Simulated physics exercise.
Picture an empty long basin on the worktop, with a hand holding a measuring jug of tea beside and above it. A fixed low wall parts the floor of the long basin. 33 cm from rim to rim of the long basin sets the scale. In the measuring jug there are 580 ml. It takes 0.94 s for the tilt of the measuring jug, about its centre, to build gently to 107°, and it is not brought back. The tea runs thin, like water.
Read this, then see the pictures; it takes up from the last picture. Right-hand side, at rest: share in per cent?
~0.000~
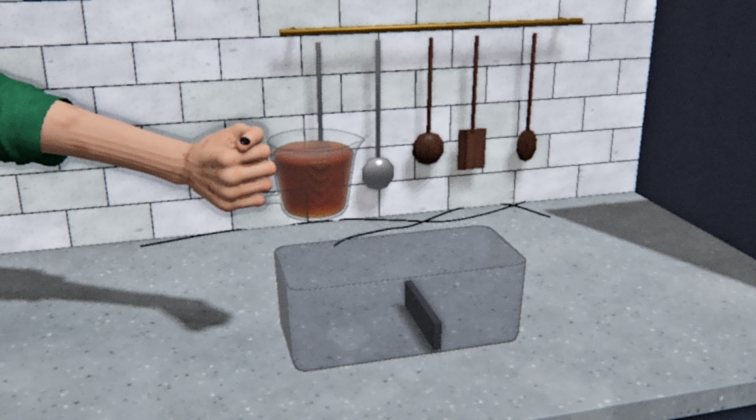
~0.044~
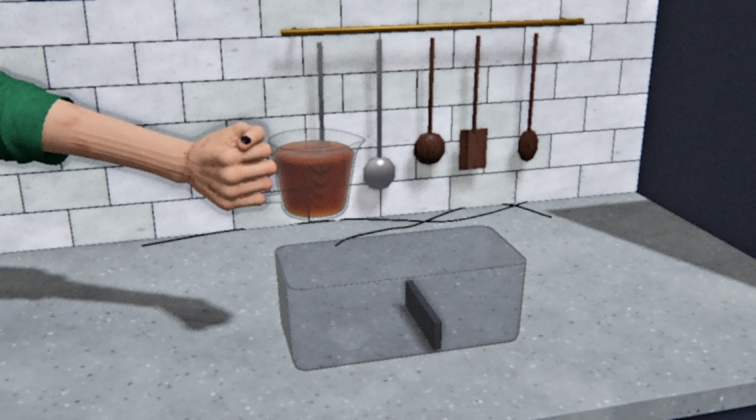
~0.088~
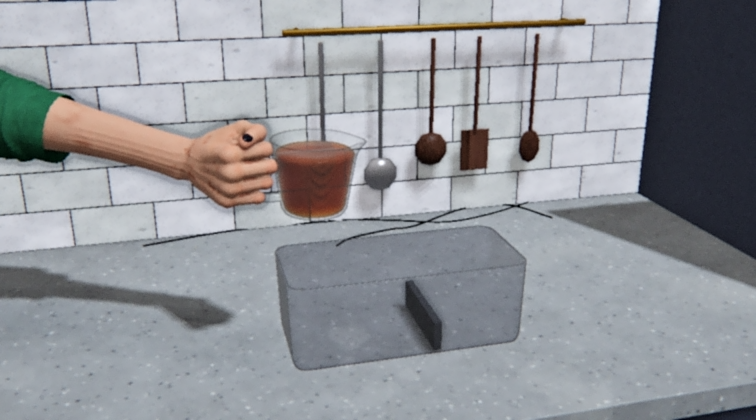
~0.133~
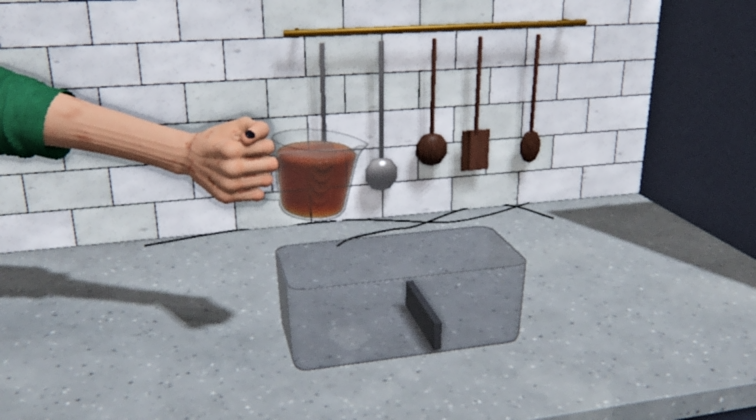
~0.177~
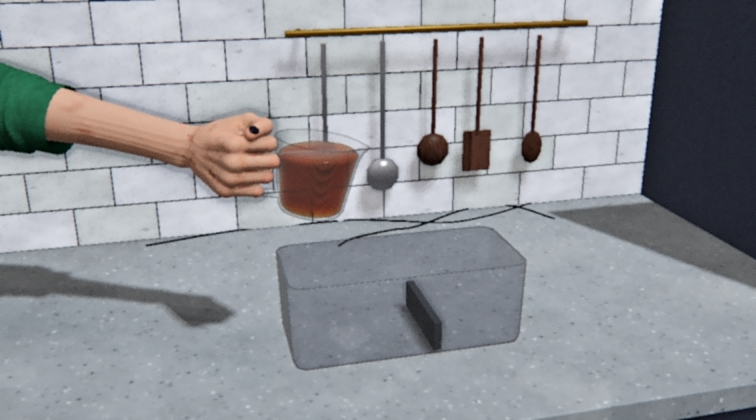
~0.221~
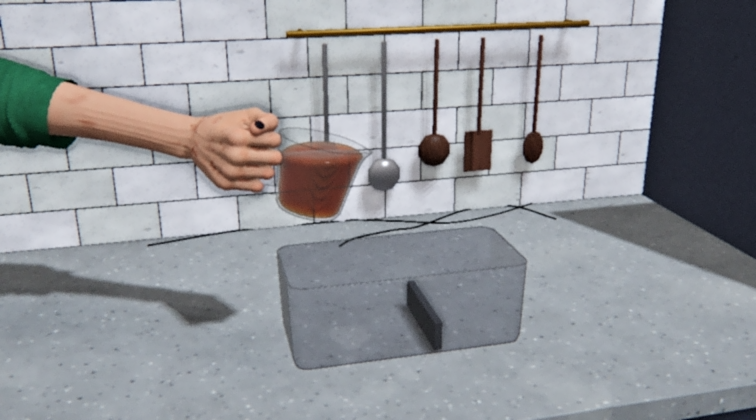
16 per cent.
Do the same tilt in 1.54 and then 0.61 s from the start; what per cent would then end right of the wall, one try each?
I'd say 25 percent on the first go, 10 percent on the next.
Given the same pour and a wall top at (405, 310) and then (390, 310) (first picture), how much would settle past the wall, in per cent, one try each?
One try each: Around 55 percent and then around 80 percent.
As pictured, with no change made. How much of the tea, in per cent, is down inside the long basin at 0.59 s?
Some 14 per cent.
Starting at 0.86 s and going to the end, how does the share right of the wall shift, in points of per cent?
It rises by about 2.
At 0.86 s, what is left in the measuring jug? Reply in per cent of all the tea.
9 per cent or so.
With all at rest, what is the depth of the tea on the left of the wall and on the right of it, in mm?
The left side settles near 18 mm and the right side near 6 mm.
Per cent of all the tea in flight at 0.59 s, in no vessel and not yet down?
At that moment, about 26 percent.
By 0.59 s the tilt is 74° and 62 per cent is still to pour, 10 is left of the wall and 3 right of it.
By 0.86 s the tilt is 105° and 9 per cent is still to pour, 67 is left of the wall and 14 right of it.
By 1.13 s the tilt is 107° and 0 per cent is still to pour, 82 is left of the wall and 16 right of it.
By 1.44 s the tilt is 107° and 0 per cent is still to pour, 82 is left of the wall and 16 right of it.
At rest 82 per cent lies left of the wall, 16 right of it and 2 outside.
